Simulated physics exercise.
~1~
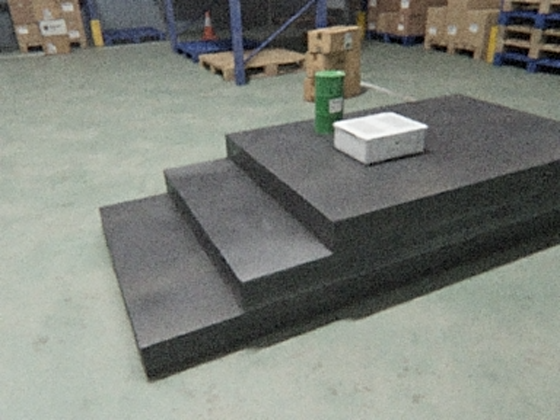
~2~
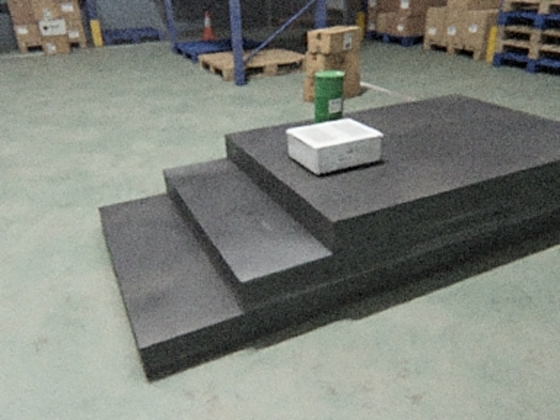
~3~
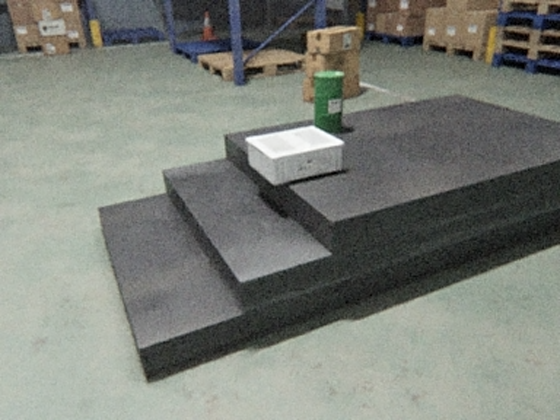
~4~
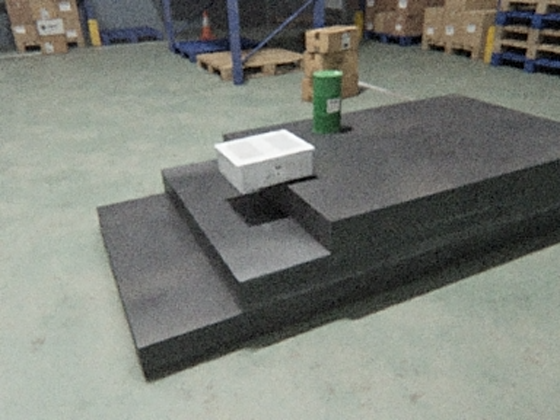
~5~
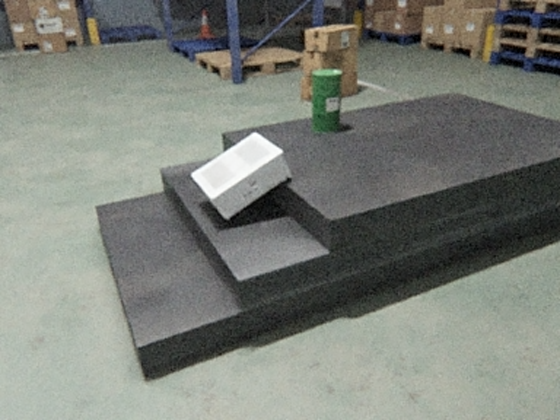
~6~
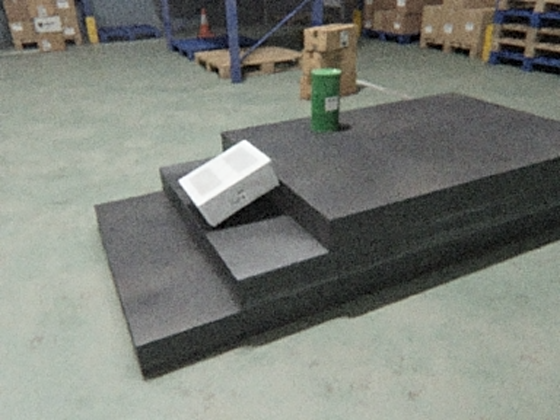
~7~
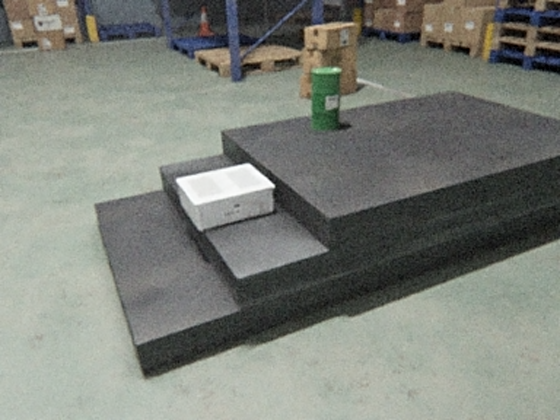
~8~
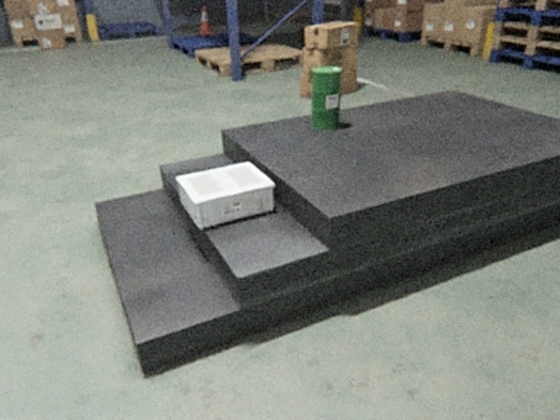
A low black platform with steps, a white tote sliding left past a green canister, tipping over the edge and settling upright one step down.
